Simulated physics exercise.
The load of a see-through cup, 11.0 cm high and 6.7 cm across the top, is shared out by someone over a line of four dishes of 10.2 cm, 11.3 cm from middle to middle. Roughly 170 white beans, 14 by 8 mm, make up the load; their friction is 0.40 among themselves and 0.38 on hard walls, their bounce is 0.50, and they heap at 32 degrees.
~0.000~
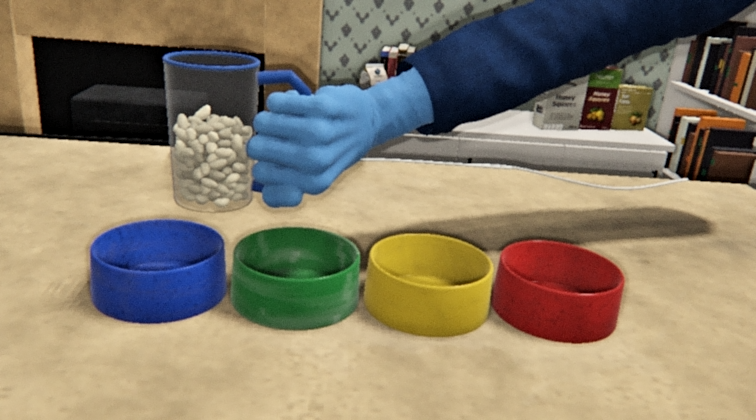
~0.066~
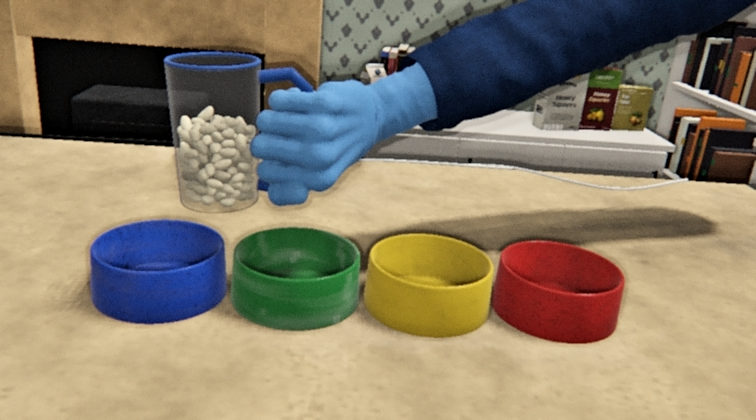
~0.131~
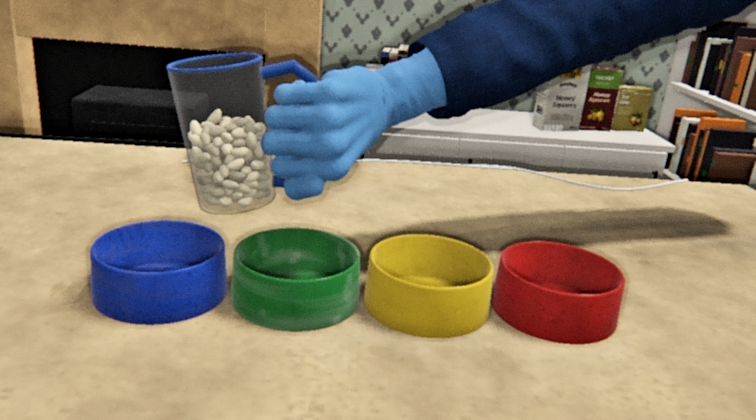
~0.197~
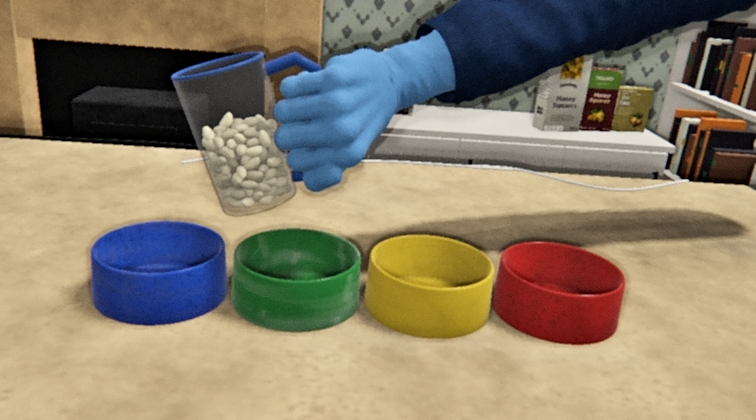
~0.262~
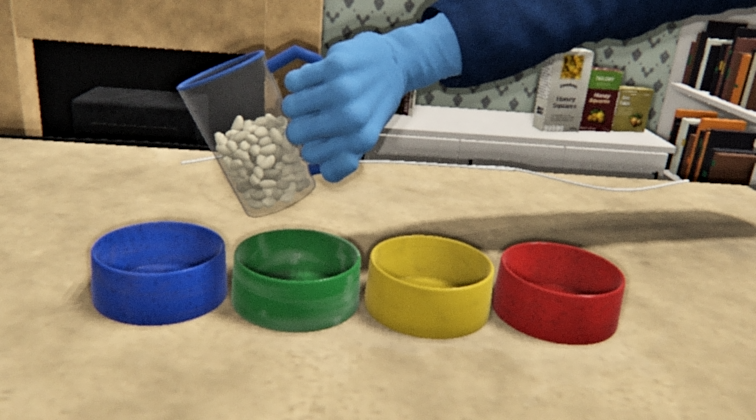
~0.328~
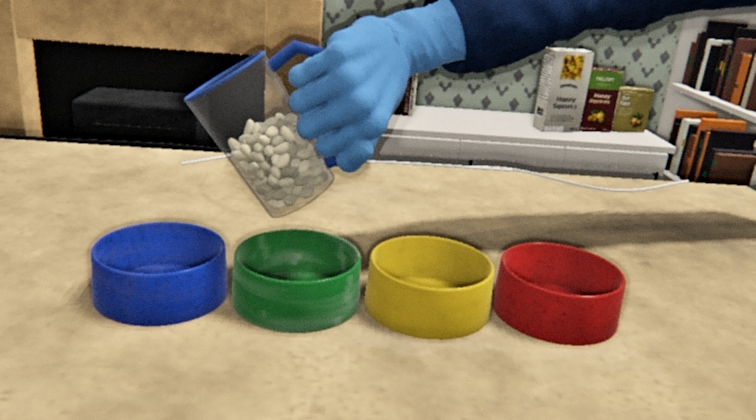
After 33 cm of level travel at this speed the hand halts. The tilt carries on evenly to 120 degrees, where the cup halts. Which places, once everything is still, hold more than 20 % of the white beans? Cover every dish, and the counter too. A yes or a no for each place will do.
My prediction: Red dish: I think it's going to gather a fifth or less of the pieces; blue dish: I think it's going to gather a fifth or less of the pieces; green dish: I think it's going to gather in excess of a fifth of the pieces; yellow dish: I think it's going to gather a fifth or less of the pieces; counter: I think it's going to gather a fifth or less of the pieces.
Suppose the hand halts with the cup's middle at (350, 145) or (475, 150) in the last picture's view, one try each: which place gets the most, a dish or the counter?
On the first run most goes to green, and on the second to green.
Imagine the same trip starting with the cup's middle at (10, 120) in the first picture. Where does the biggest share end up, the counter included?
Blue.
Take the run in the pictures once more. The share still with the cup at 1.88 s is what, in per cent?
Reading: Approx. 0 %.
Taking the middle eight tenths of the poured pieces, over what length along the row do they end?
Some 10 centimetres.
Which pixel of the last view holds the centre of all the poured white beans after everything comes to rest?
Centre at rest: Approx. (312, 286) px.
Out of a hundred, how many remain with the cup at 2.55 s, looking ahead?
Close to 0 per cent of the load, I'd guess.
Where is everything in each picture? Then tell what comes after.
The first picture shows cup at (213, 132), tilt 0 degrees, lip at (167, 57), moved 0.0 cm; middle of the pieces at (210, 158); blue dish at (159, 244); green dish at (297, 252); yellow dish at (431, 259); red dish at (561, 266).
The second picture shows cup at (217, 132), tilt 2 degrees, lip at (167, 59), moved 0.3 cm; middle of the pieces at (215, 159).
The third picture shows cup at (227, 134), tilt 9 degrees, lip at (170, 66), moved 1.0 cm; middle of the pieces at (228, 160).
The fourth picture shows cup at (240, 135), tilt 17 degrees, lip at (175, 76), moved 2.0 cm; middle of the pieces at (245, 161).
The fifth picture shows cup at (252, 137), tilt 25 degrees, lip at (181, 87), moved 3.0 cm; middle of the pieces at (261, 162).
The sixth picture shows cup at (265, 138), tilt 34 degrees, lip at (188, 99), moved 3.9 cm; middle of the pieces at (277, 162); blue dish at (160, 247); green dish at (298, 254); yellow dish at (432, 261); red dish at (562, 268). Its pace works out near 125 degrees a second; the hand travels 15 cm a second.
After 1.26 s, tilt 120 degrees; cup holds 25 %, green 70 %.
After 1.88 s, tilt 120 degrees; cup holds 0 %, green 85 %, yellow 5 %.
After 2.55 s, tilt 120 degrees; cup holds 0 %, green 85 %, yellow 5 %.
In the end, at 2.8 s, red 0 %, blue 0 %, green 85 %, yellow 5 %, counter 10 %.
